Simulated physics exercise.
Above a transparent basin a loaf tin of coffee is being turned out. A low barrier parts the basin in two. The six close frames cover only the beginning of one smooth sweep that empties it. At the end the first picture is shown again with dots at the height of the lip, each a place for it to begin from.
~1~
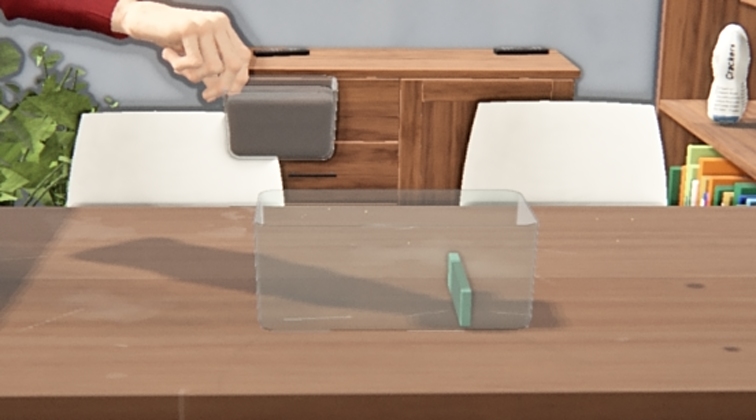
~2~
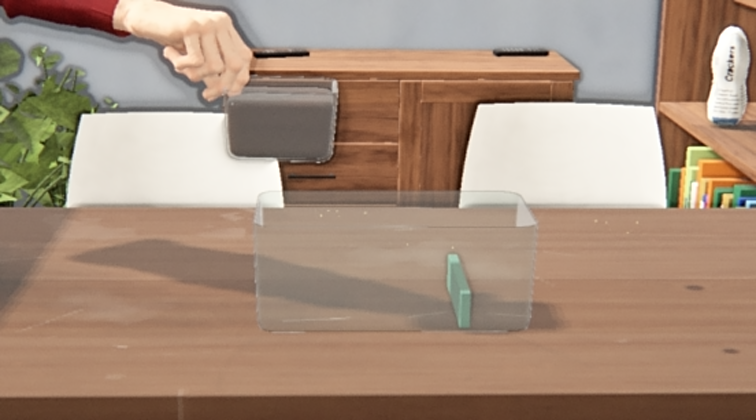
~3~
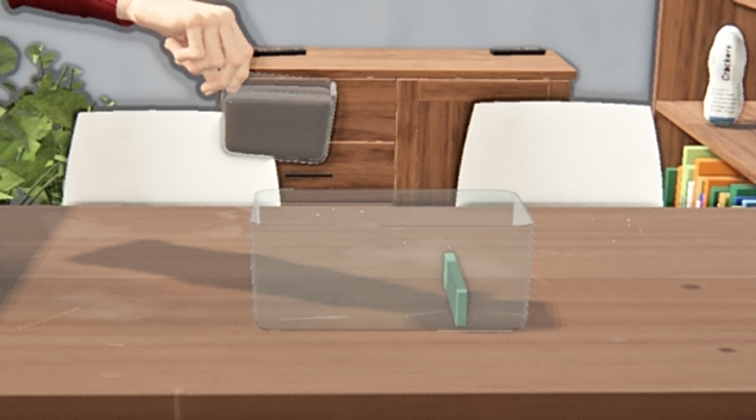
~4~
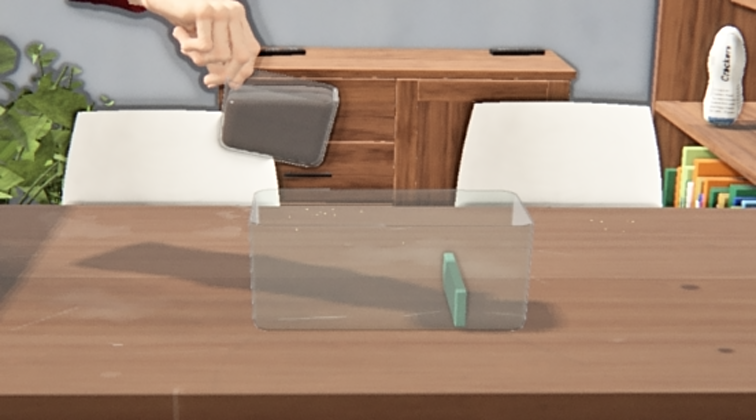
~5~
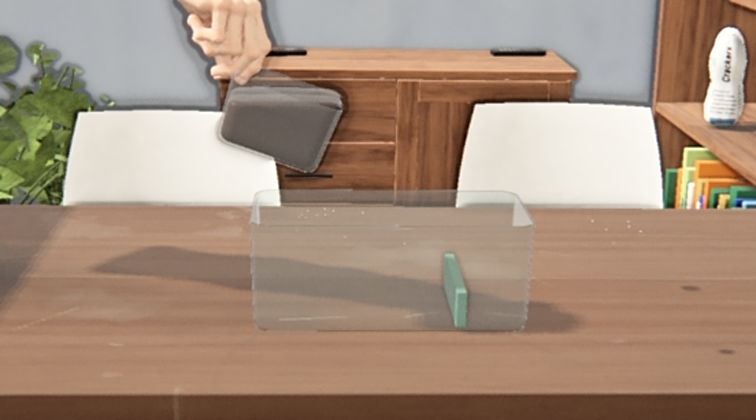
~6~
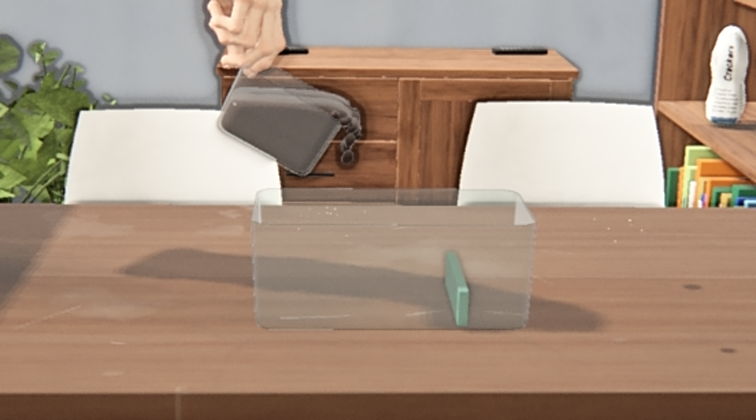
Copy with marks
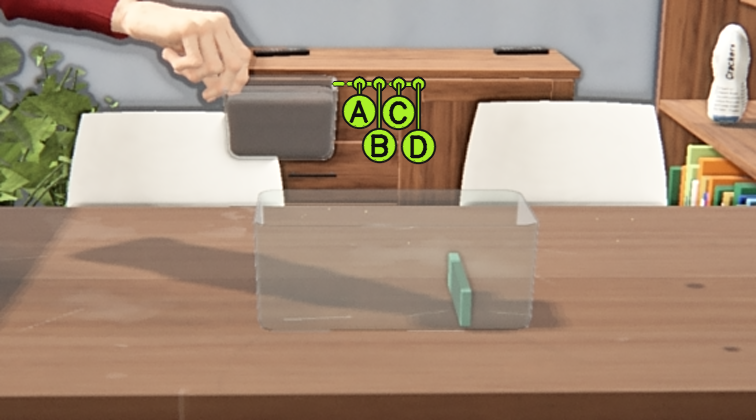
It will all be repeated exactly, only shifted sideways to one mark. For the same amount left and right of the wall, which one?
C is best.
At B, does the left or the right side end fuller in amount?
More ends on the left.
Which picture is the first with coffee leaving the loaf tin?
In picture 5.
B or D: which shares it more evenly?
Here it is place D.
In lime, A at (359, 83); B at (379, 83); C at (398, 84); D at (418, 84).
For place A, about 96 % ends left of the wall and 3 % right of it.
For place B, about 85 % ends left of the wall and 14 % right of it.
For place C, about 50 % ends left of the wall and 50 % right of it.
For place D, about 39 % ends left of the wall and 61 % right of it.
